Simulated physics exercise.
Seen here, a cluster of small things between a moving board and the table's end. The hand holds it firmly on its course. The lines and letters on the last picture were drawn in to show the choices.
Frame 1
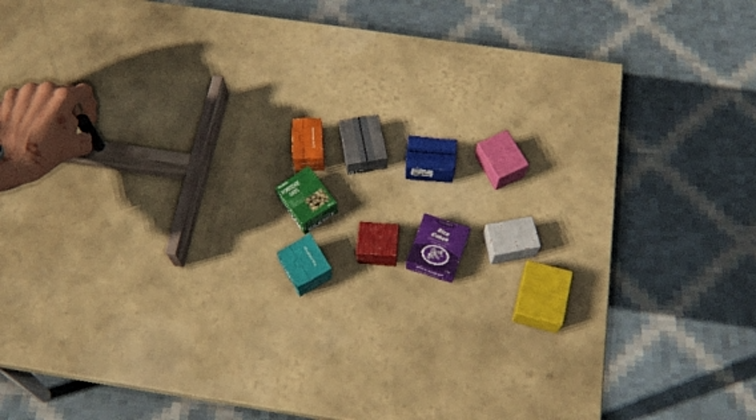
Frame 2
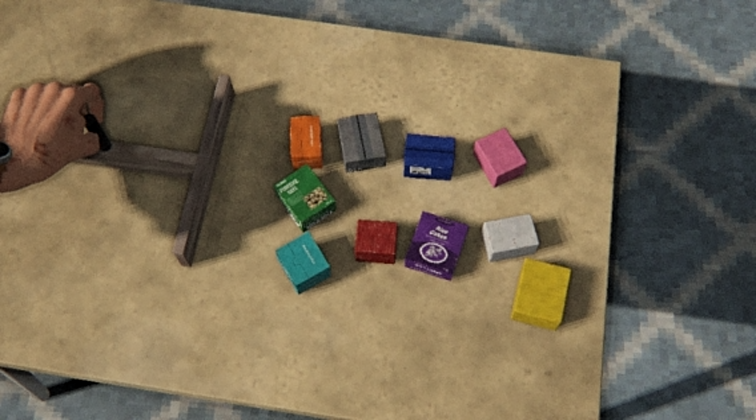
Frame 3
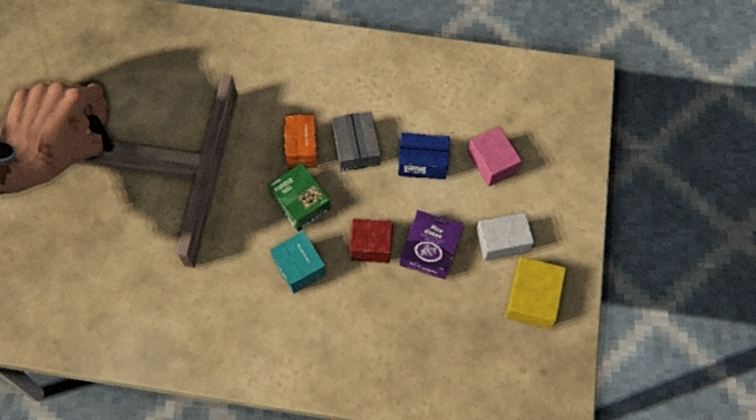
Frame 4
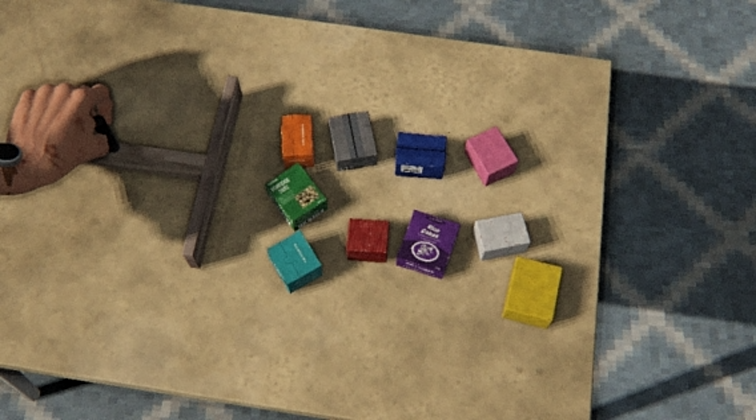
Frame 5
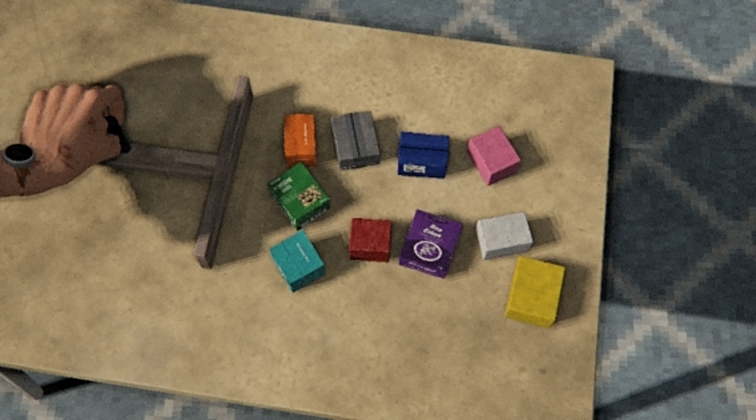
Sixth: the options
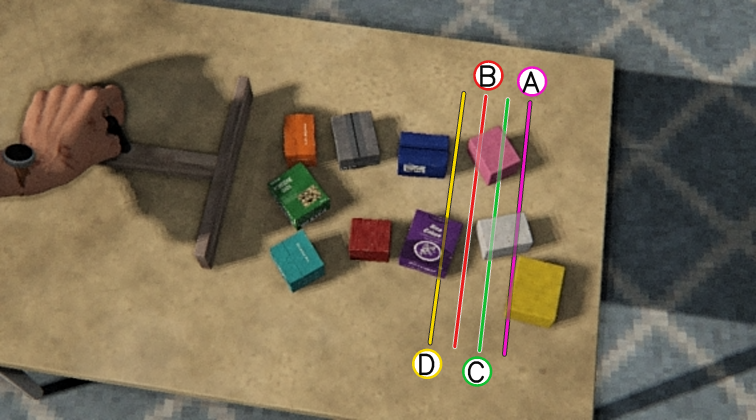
A hand on the left grips a dark T-shaped board on a tan tabletop, seen from above, with a blue-grey patterned rug beyond its edges. To the right sit orange, grey, blue and pink boxes above, a green one at left, and turquoise, red, purple, white and yellow ones below. The hand slides the board slowly rightward toward the untouched cluster, while the view shifts very slightly.
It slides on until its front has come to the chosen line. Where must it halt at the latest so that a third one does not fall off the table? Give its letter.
Up to line C.
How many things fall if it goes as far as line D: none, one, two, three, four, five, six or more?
The count is none.
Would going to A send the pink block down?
Yes.
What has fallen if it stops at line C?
It is the pink block.
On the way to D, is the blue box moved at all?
Yes.
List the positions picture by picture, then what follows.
Blue box (431, 159); purple packet (438, 248); pink block (501, 160), in the first picture.
Board (202, 160); turquoise packet (304, 264), in the second picture.
Board (205, 160); orange packet (301, 142), in the third picture.
Board (211, 161); red block (368, 241), in the fourth picture.
Board (223, 162); grey box (355, 141); blue box (423, 155); purple packet (431, 244), in the fifth picture.
On the marked copy, A at (518, 221); B at (471, 214); C at (495, 217); D at (448, 211).
Following C. Soon after the start, board (320, 176); turquoise packet (338, 274); grey box (387, 144).
Later, board (418, 190); pink block (568, 164); yellow block (542, 297).
In the end, board (494, 201); pink block over the edge; white block (604, 228); one fallen.
As for the rest, A drops three; B is within the limit but short; D is within the limit but short.
